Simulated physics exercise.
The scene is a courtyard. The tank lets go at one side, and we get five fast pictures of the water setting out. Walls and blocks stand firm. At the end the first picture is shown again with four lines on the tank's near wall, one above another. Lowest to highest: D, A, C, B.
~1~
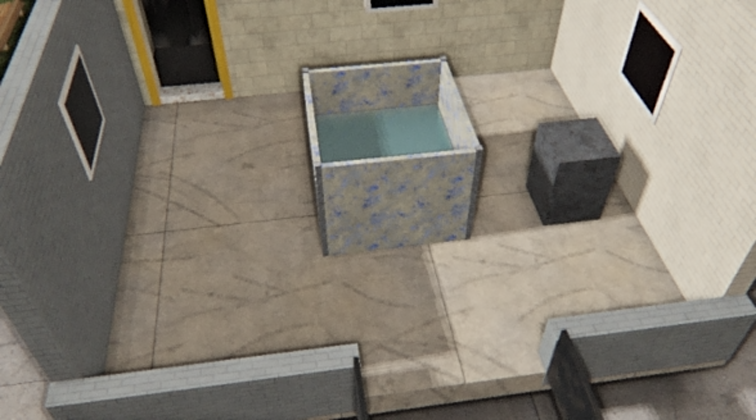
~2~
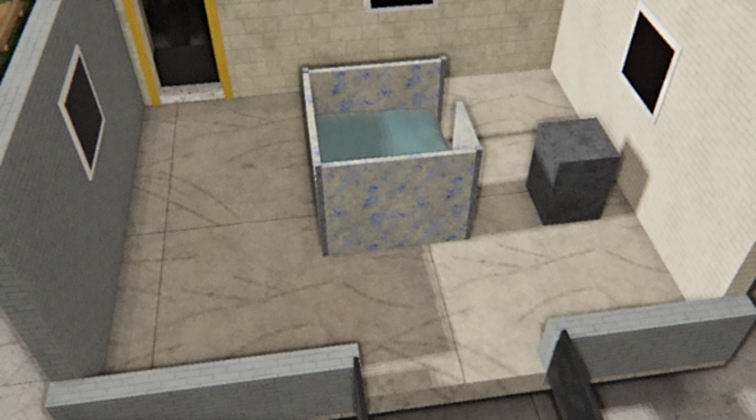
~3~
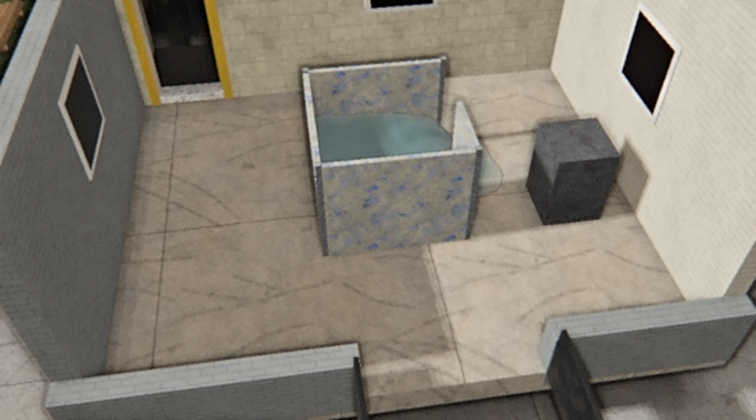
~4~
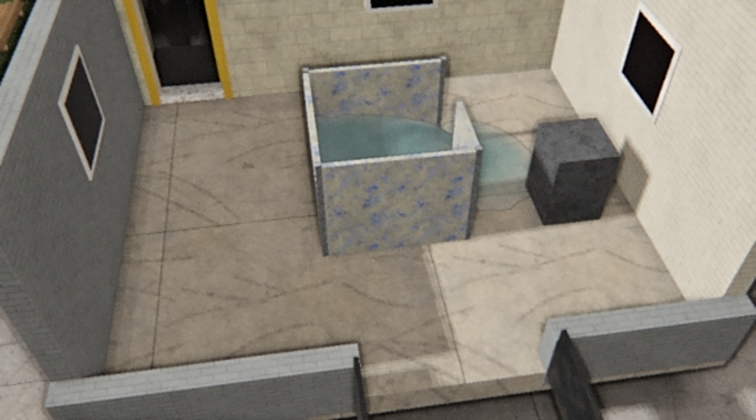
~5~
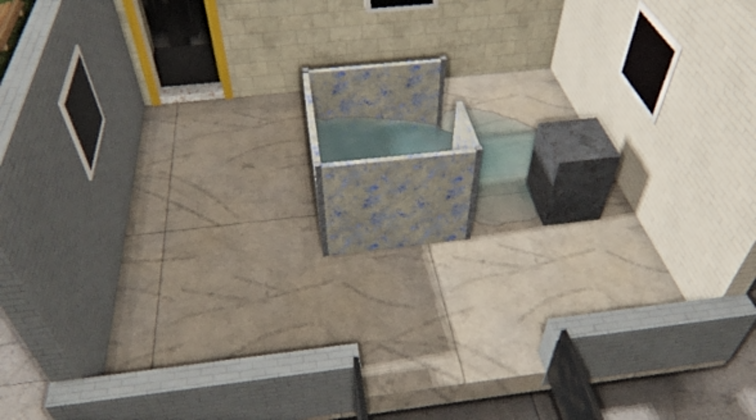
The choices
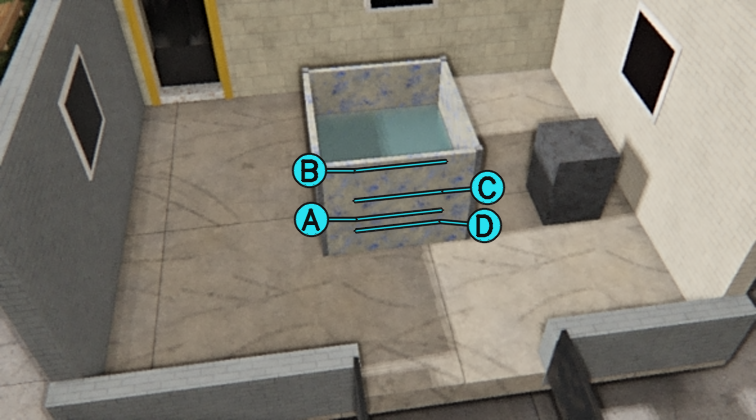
At the start, a square, blue-flecked tank of still water stands in a walled courtyard, with a dark block to its right. Part of the tank's right side opens, and water flows out through the gap, spreading rightward across the paving to the block as the surface inside slopes down.
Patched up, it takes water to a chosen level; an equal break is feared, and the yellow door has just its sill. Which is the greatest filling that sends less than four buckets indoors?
Take C.
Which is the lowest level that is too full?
Level B.
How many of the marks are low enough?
Three of the four.
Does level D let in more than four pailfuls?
No.
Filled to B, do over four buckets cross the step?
Yes, it does.
On the marked copy, A at (398, 214); B at (400, 166); C at (399, 196); D at (398, 226); from the bottom up D, A, C, B.
If A is chosen, nothing gets over.
If B is chosen, about 9 bucketfuls get in.
If C is chosen, a splash gets over, under a bucket.
If D is chosen, nothing gets over.
